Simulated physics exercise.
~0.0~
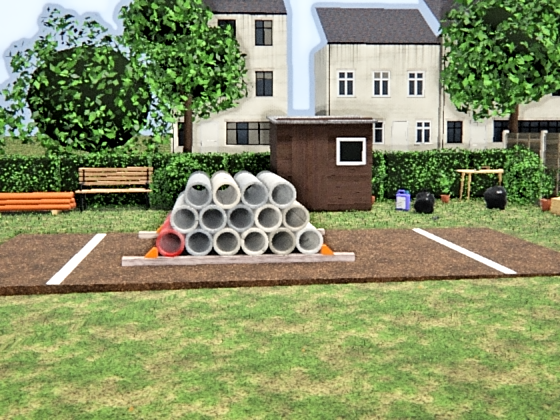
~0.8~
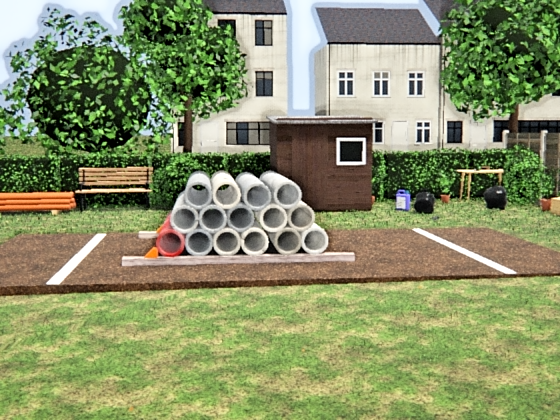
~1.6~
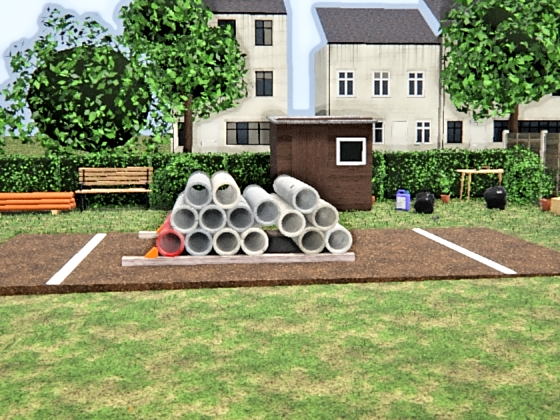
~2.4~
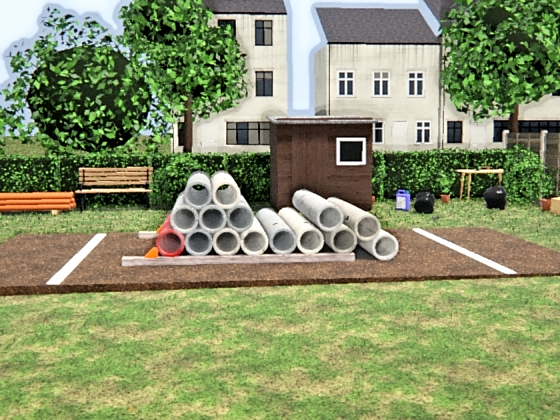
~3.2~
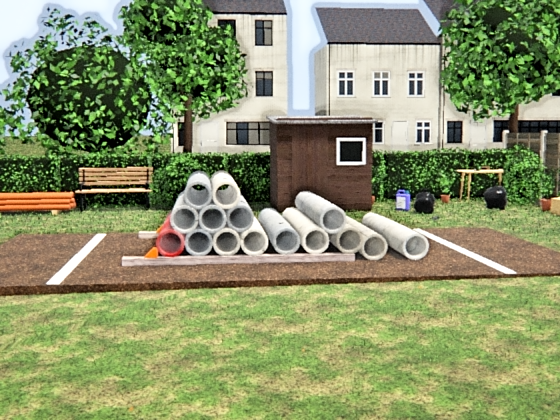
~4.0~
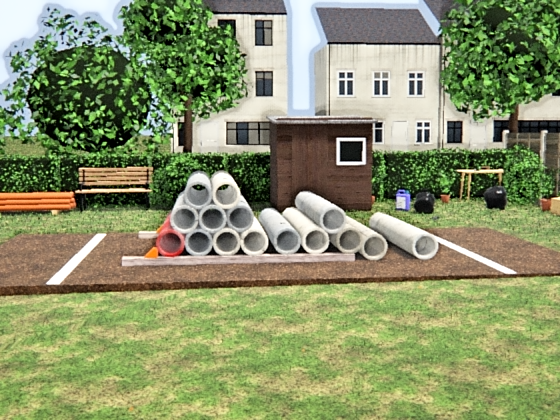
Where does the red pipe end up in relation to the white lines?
The red pipe stays at the lower left of the pile, between the two white lines, and does not cross either of them.
